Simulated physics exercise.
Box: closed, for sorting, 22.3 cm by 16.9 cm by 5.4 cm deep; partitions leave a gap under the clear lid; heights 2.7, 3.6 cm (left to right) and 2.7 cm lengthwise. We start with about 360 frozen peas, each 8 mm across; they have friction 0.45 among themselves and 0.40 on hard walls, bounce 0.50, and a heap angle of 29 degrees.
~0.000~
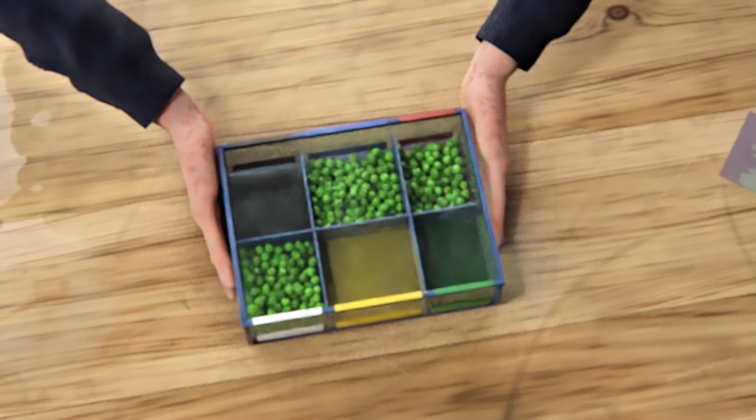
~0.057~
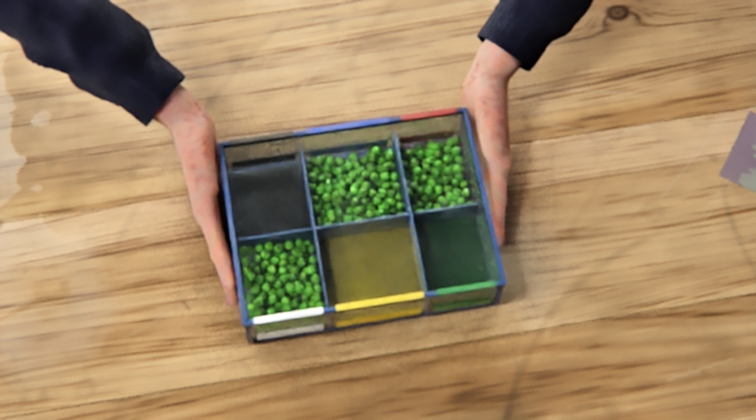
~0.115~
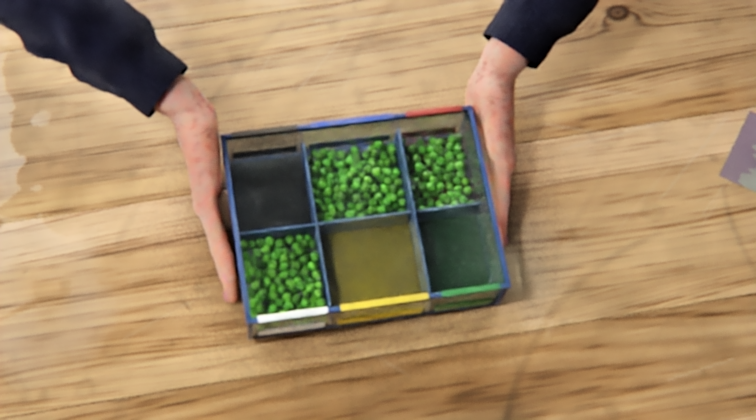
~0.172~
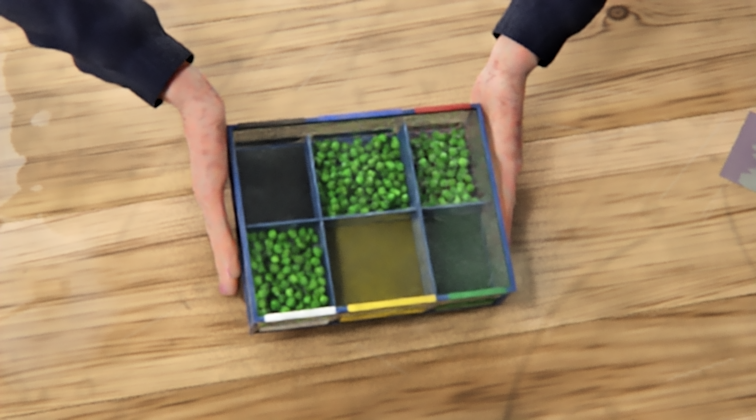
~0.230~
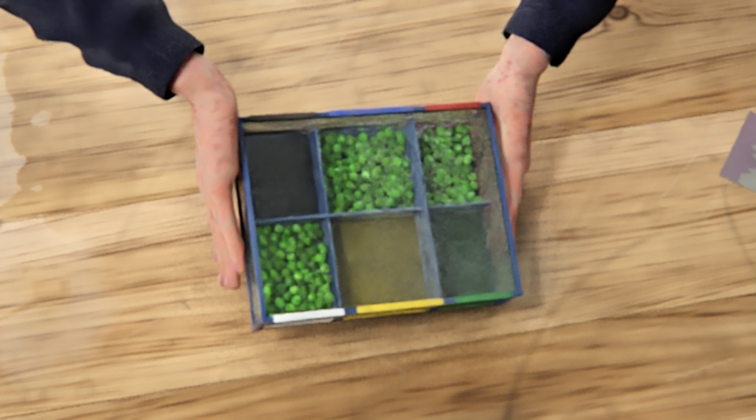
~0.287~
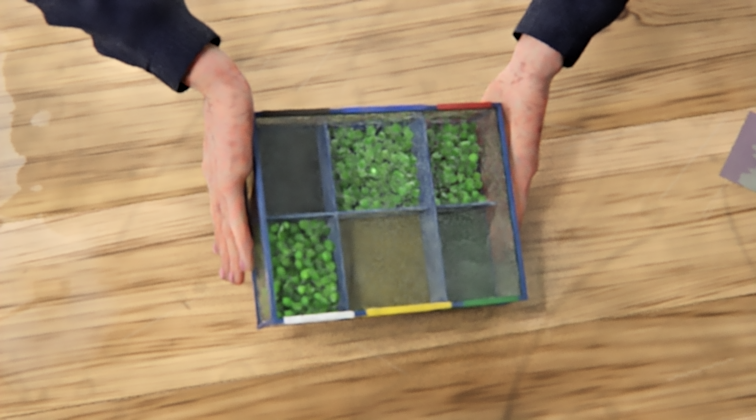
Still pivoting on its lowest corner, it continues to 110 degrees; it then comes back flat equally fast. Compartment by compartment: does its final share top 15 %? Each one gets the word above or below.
Results: Red below; blue below; green above; yellow above; white below; black below.
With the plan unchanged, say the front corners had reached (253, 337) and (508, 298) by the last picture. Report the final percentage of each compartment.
Each compartment ends with this per cent: Red 0, blue 0, green 40, yellow 30, white 30 and black 0.
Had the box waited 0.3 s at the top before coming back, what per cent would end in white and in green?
Final amounts would be white 5% and green 60%.
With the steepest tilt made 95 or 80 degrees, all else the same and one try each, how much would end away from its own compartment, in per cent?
About 75 and about 45 per cent, in that order.
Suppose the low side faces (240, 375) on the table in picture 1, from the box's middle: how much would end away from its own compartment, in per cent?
I'd estimate about 60 %.
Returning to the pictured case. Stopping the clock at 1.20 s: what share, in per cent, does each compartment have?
Red 15 %, blue 10 %, green 35 %, yellow 25 %, white 15 %, black 0 %.
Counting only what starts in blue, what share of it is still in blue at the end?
My estimate is roughly 0 percent.
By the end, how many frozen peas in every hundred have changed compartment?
About 85 percent of it.
Then, at 1.20 s, tilt 109 degrees; red 15 %, blue 10 %, green 35 %, yellow 25 %, white 15 %.
After 1.81 s, tilt 47 degrees; red 5 %, green 60 %, yellow 25 %, white 5 %.
After 2.47 s, tilt 0 degrees; red 5 %, green 60 %, yellow 25 %, white 5 %.
By 2.9 s all is still; red 5 %, blue 0 %, green 60 %, yellow 25 %, white 5 %, black 0 %.
